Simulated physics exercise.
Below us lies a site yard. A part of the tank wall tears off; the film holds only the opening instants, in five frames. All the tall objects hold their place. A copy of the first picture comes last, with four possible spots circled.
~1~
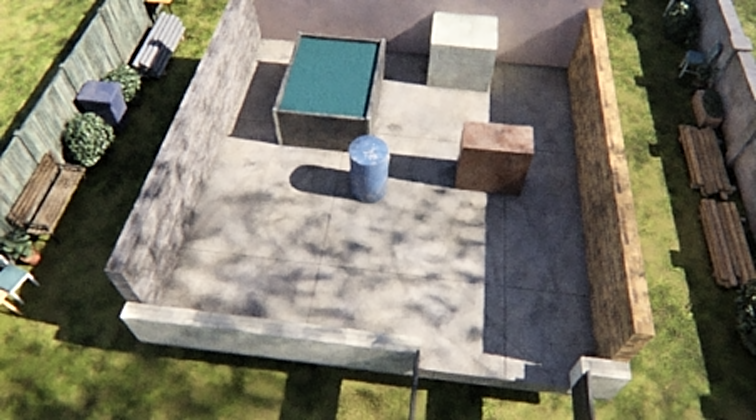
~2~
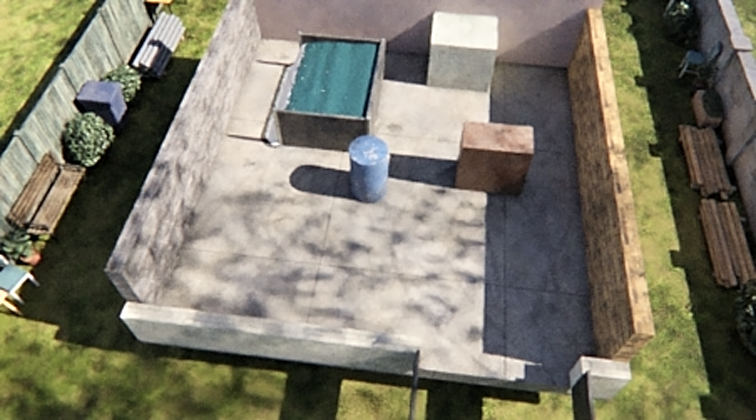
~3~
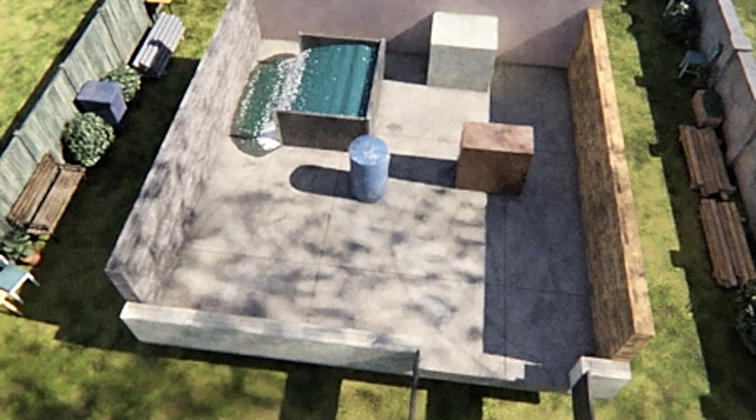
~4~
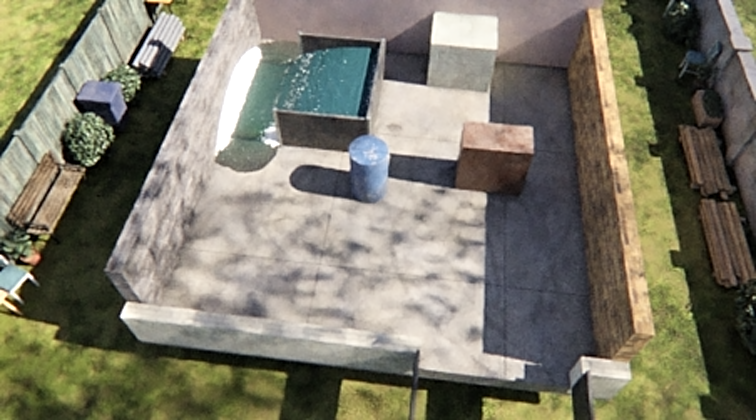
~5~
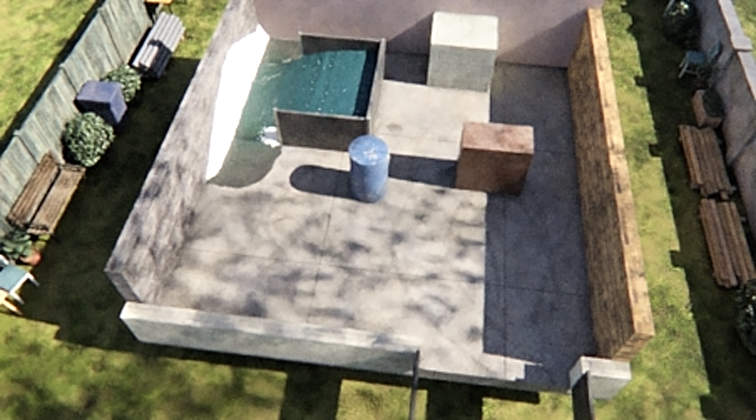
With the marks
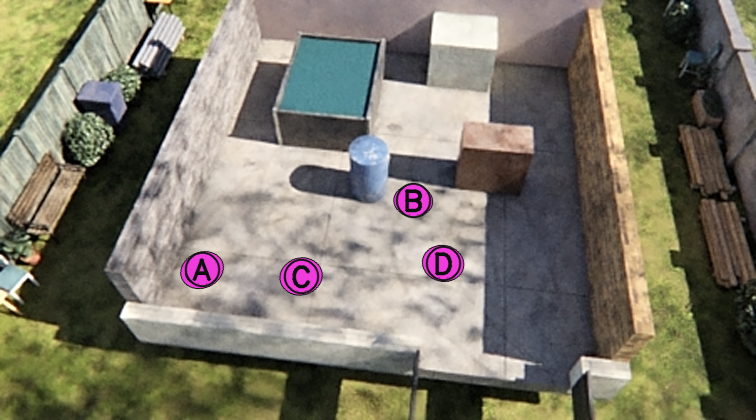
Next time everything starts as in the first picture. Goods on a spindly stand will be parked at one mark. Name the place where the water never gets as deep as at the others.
B is best.
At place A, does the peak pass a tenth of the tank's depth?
Yes, it does.
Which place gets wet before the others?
That is place A.
On the marked copy, A at (202, 269); B at (413, 200); C at (301, 276); D at (443, 263).
If A is chosen, the water peaks at about 18 % of the depth that stood in the tank.
If B is chosen, the water peaks at about 9 % of the depth that stood in the tank.
If C is chosen, the water peaks at about 17 % of the depth that stood in the tank.
If D is chosen, the water peaks at about 15 % of the depth that stood in the tank.
